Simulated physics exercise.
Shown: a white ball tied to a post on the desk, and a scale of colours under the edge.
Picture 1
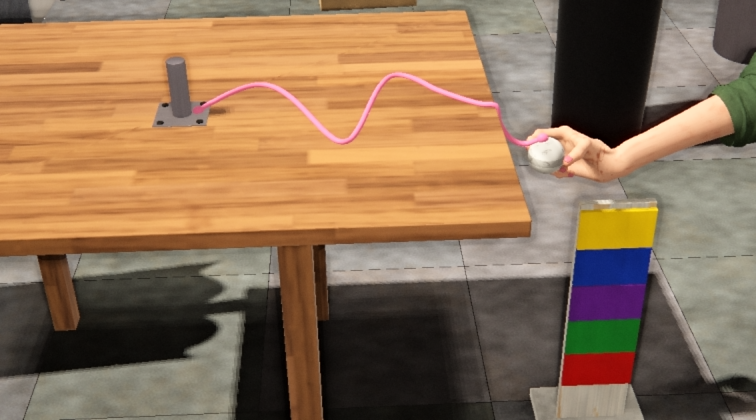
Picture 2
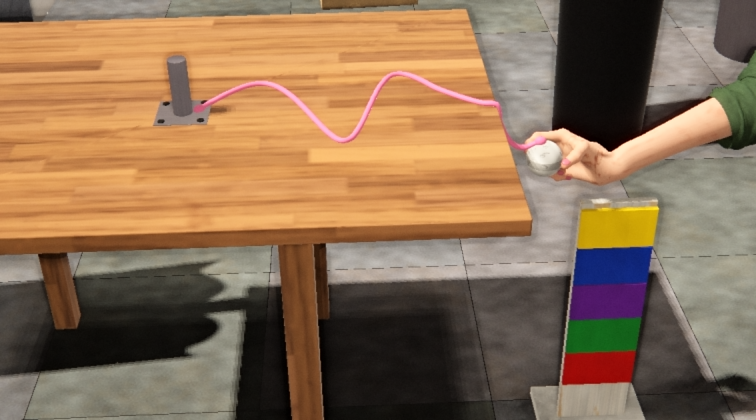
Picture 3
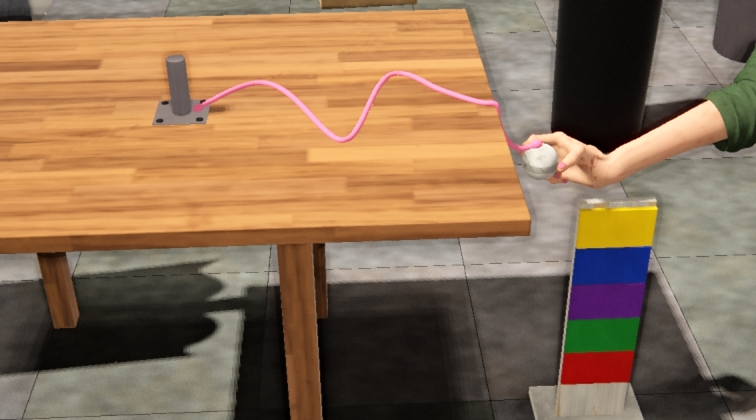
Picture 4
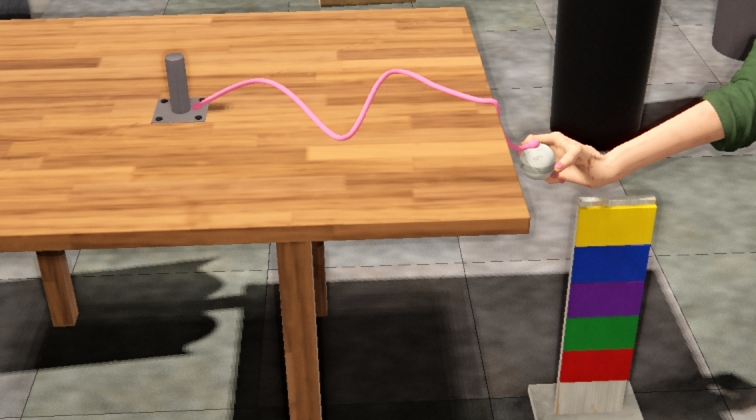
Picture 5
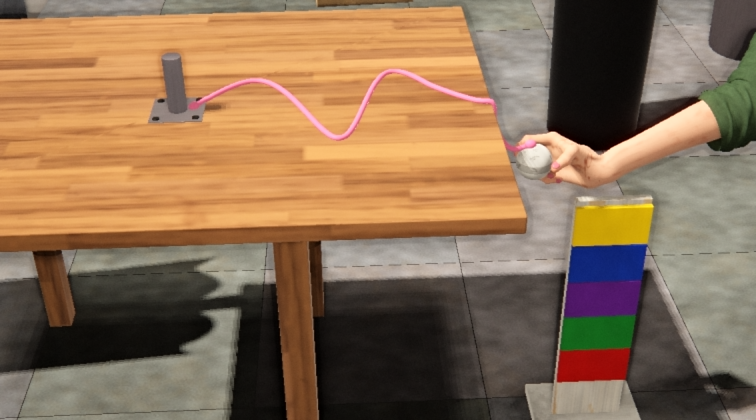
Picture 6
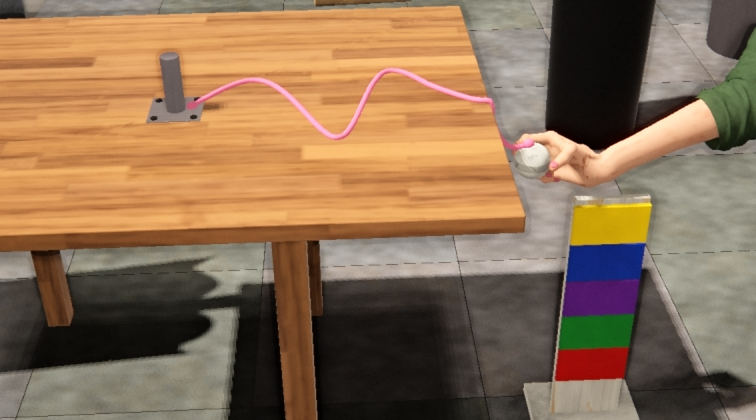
A hand reaching in from the right, its arm in a green sleeve, holds a white ball just off the edge of a wooden desk, seen from slightly above in a grey-tiled room. A wavy pink cord runs from the ball to a grey post on the desk, and an upright scale below shows yellow, blue, purple, green and red. The hand and ball shift very slightly left, while the view drifts almost imperceptibly.
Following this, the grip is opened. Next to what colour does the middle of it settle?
Next to red.
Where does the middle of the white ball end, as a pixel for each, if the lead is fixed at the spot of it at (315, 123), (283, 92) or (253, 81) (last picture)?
Taking them in turn, I'd expect around (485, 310), (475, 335) and finally (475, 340).
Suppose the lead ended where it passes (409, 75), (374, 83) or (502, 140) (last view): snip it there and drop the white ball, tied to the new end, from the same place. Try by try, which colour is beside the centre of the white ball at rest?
First try: Yellow; second try: Higher than all five; third try: Green.
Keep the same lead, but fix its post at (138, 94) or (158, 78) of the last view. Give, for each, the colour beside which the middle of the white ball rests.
First try: Green; second try: Green.
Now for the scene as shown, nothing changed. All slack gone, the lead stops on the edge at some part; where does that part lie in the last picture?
You'll find it somewhere around (359, 112).
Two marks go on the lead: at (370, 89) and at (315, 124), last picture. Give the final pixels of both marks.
Final spots: (488, 154), then (401, 104).
Early on, ball near (509, 344); level with green.
Midway, ball near (451, 356); level with red.
Near the end, ball near (491, 358); level with red.
Finally, ball near (471, 359); level with red. Its centre hangs level with the red band.
